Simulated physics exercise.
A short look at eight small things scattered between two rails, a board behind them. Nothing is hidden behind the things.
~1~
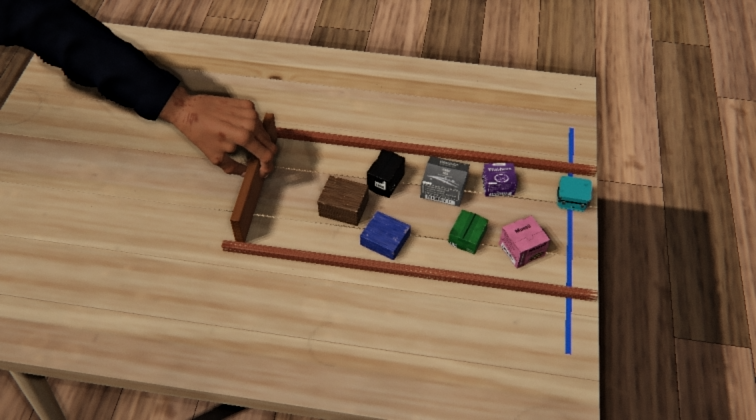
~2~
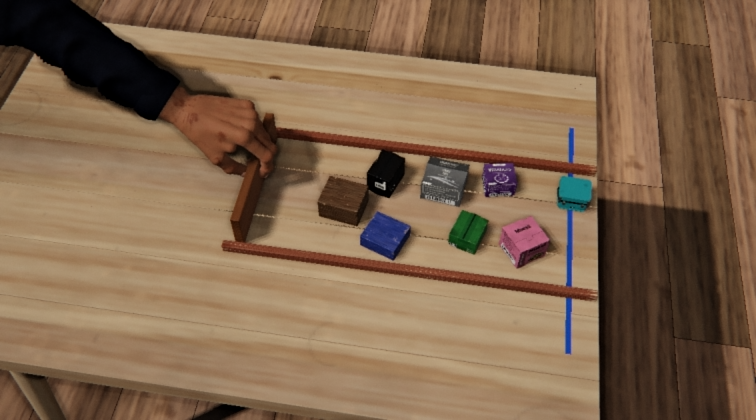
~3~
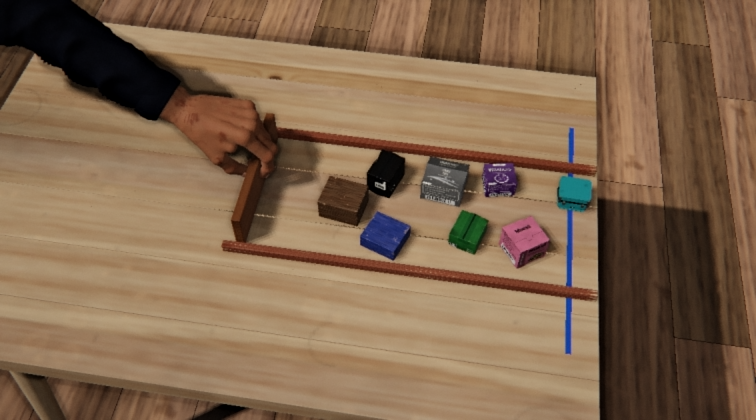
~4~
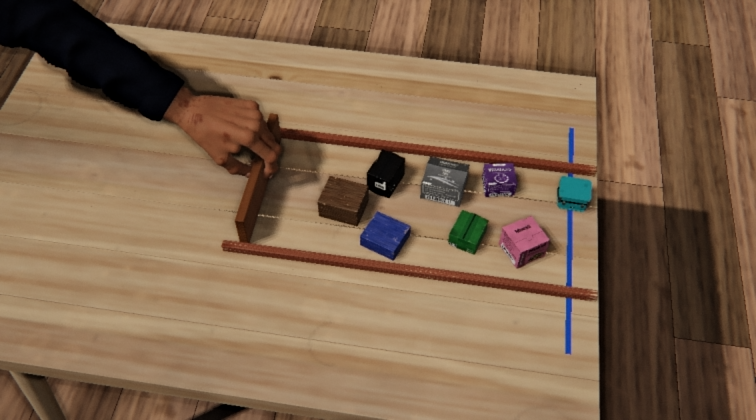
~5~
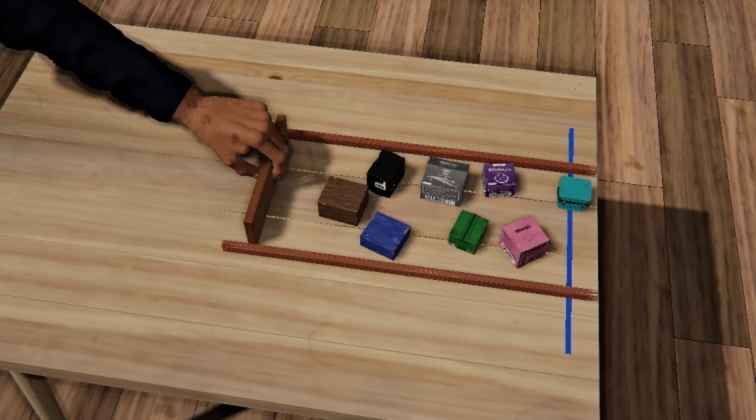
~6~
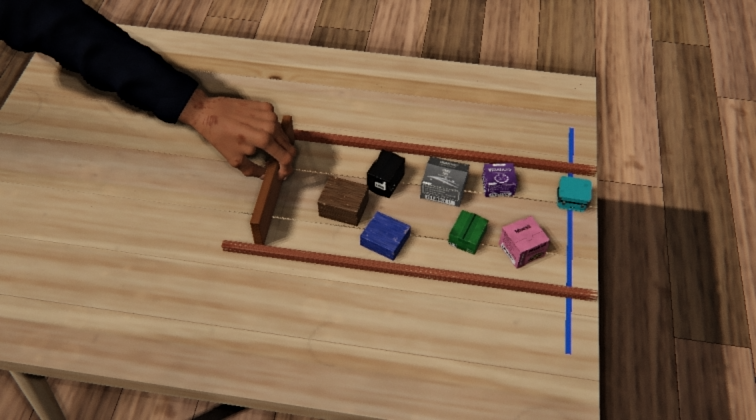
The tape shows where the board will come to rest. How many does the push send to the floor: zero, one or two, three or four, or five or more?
Outcome: The number that fall off is five or more.
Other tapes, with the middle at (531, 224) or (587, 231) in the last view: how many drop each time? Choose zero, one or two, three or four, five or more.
One after another: Three or four; at least five.
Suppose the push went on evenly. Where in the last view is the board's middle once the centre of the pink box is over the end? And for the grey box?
About (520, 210), and (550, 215) for the other.
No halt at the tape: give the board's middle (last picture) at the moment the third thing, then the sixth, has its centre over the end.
Near (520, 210) and (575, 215).
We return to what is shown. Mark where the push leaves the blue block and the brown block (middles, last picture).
The blue block at (589, 271), the brown block at (593, 228).
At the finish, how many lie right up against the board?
In contact: 3.
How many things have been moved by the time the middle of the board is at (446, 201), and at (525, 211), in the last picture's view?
By then 7, and 8.
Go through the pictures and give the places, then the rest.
In the first frame, turquoise case (574, 195); pink box (524, 242); purple box (499, 180); board (255, 176); tape (570, 229).
In the second frame, pink box (524, 242); blue block (385, 236).
In the third frame, purple box (499, 180); green box (468, 232).
In the fourth frame, turquoise case (574, 195); board (260, 177).
In the fifth frame, pink box (524, 242); black box (386, 174).
In the sixth frame, turquoise case (574, 195); pink box (524, 242); purple box (499, 180); board (274, 179); tape (570, 229).
Early on, none off yet; turquoise case at rest near (574, 195); pink box at rest near (524, 242); purple box at rest near (499, 180).
Finally, the number that fall off is five or more; lost, grey box, green box, purple box, pink box and turquoise case.
